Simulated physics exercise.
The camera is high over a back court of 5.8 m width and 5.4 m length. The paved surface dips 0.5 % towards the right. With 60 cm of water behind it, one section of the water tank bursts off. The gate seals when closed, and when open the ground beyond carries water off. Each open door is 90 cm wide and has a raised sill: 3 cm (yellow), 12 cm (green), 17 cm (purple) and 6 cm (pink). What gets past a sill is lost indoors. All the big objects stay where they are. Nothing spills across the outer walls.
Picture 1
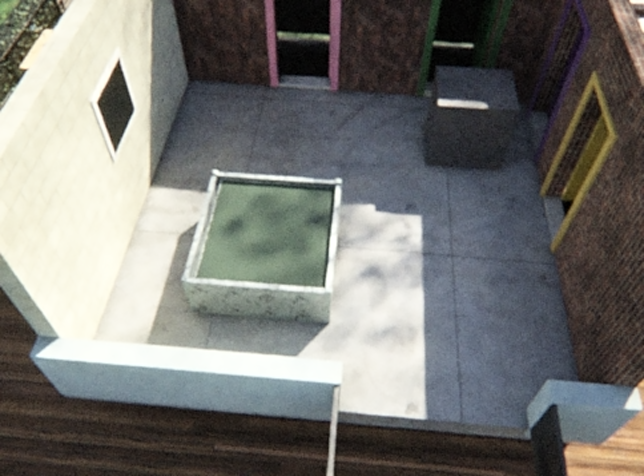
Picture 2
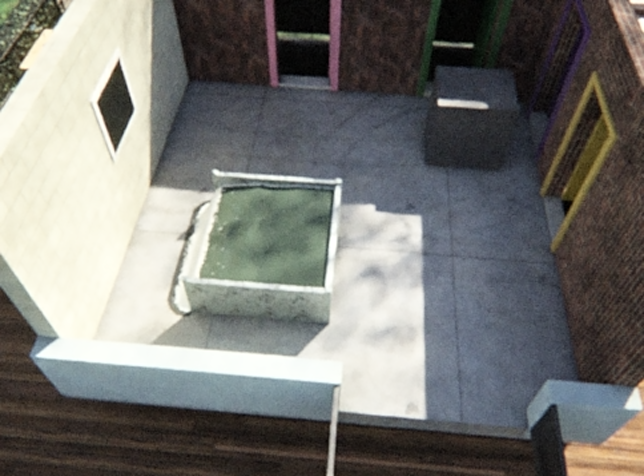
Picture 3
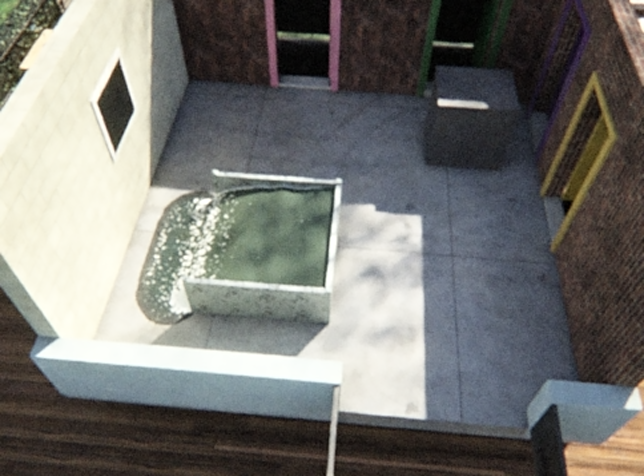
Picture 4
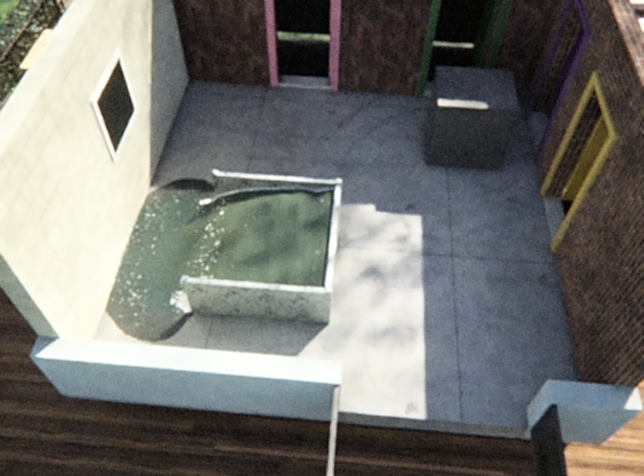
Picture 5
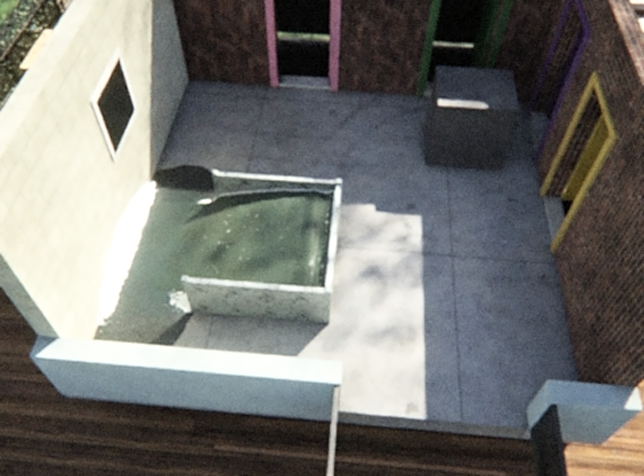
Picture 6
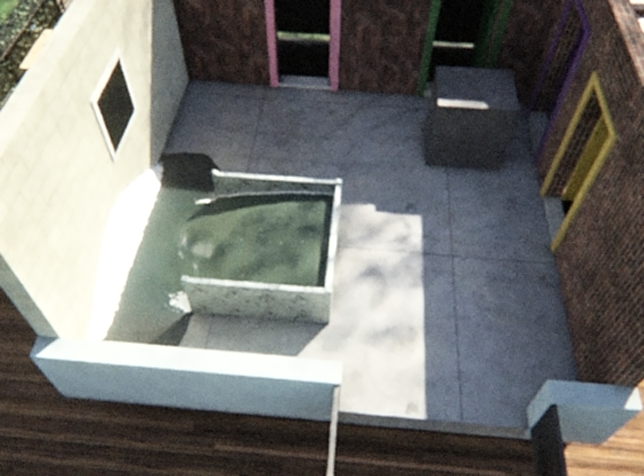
At the start, a square tank of still green water stands whole on the grey paved floor of a walled court. Its left side gives way, and water pours out in a foaming sheet, spreads left across the paving, and reaches the pale wall, running along its base.
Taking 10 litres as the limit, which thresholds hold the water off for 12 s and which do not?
Door by door: At the yellow door it exceeds the limit; at the green door it stays under the limit; at the purple door it stays under the limit; at the pink door it goes over the limit.
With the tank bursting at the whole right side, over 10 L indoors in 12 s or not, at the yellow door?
Against that limit: Yellow past it.
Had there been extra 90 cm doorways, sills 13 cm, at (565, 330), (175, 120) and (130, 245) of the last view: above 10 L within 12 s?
In that order: Under, below, over.
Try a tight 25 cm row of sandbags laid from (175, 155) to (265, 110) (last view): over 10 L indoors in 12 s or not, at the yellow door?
Against that limit: Yellow past it.
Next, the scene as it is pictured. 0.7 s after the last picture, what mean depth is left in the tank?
Roughly 26 cm on average.
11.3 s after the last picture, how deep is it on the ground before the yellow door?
Roughly 5.0 cm deep.
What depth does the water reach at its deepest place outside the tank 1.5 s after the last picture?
Roughly 36 cm.
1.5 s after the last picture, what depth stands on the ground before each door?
Depths in cm: Yellow 0, green 0, purple 0, pink 3.
Then, 0.7 s after the last picture water covers 15 % of the floor and is deepest (48 cm) near (84, 367); yellow door not reached, green door not reached, purple door not reached, pink door not reached.
Then, 1.5 s after the last picture water covers 35 % of the floor and is deepest (36 cm) near (84, 367); yellow door not reached, green door not reached, purple door not reached, pink door not reached.
Then, 2.8 s after the last picture water covers 55 % of the floor and is deepest (18 cm) near (185, 93); yellow door not reached, green door 2 cm at the sill, 0 L in, purple door not reached, pink door 11 cm at the sill, 12 L in.
Then, 6.3 s after the last picture water covers 85 % of the floor and is deepest (11 cm) near (528, 170); yellow door 6 cm at the sill, 2 L in, green door 5 cm at the sill, 0 L in, purple door 8 cm at the sill, 0 L in, pink door 6 cm at the sill, 24 L in.
Then, 11.3 s after the last picture water covers 95 % of the floor and is deepest (8 cm) near (518, 116); yellow door 5 cm at the sill, 47 L in, green door 6 cm at the sill, 0 L in, purple door 6 cm at the sill, 0 L in, pink door 3 cm at the sill, 25 L in.
